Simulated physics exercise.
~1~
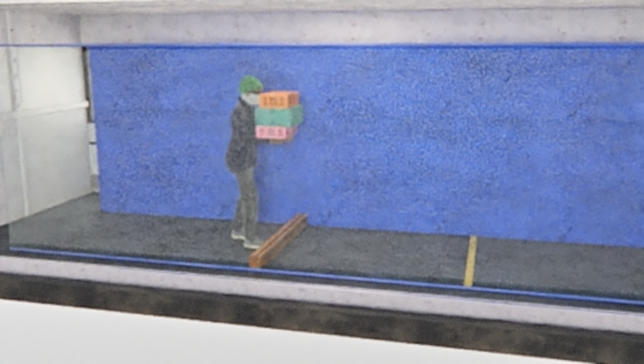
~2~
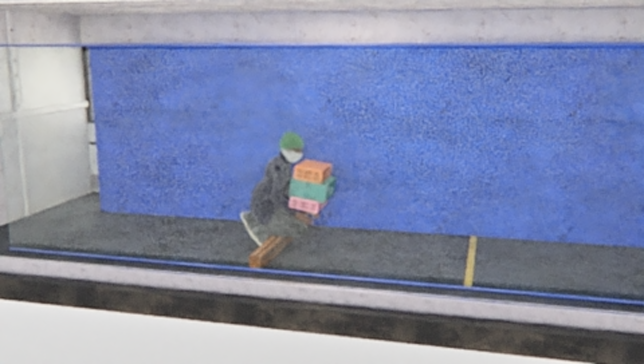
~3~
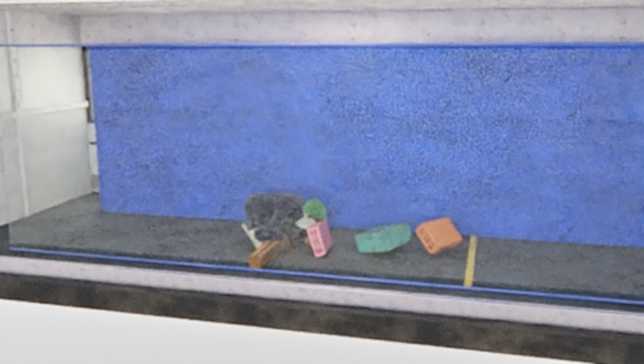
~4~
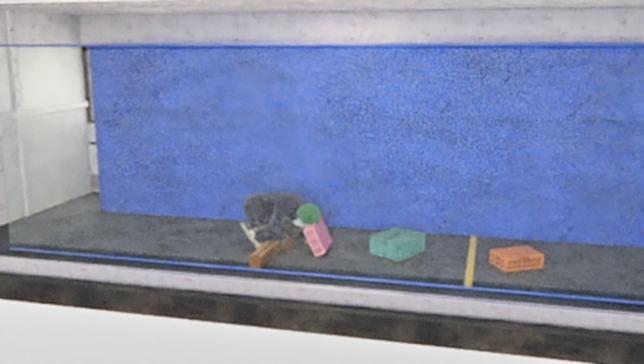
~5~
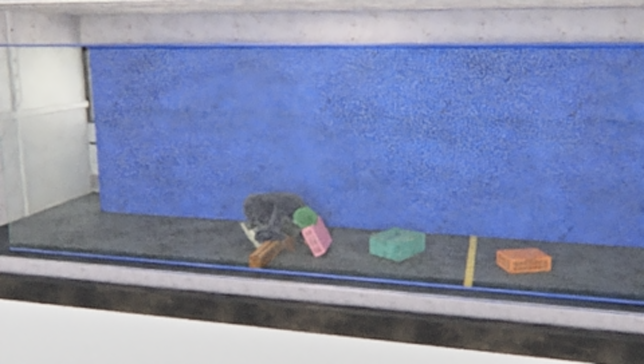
At first, a person in a green cap and dark jacket stands behind a brown rail on a dark floor, holding three stacked boxes, orange over teal over pink, against a blue wall. The person then pitches forward to the right over the rail, knees bending and the boxes still in front. Next the person drops to the floor in a heap, and the boxes spill rightward, tumbling apart. The orange crate travels farthest, crossing the yellow line. It settles beyond the line, while the teal carton rests short of it and the pink crate leans beside the fallen person's head.
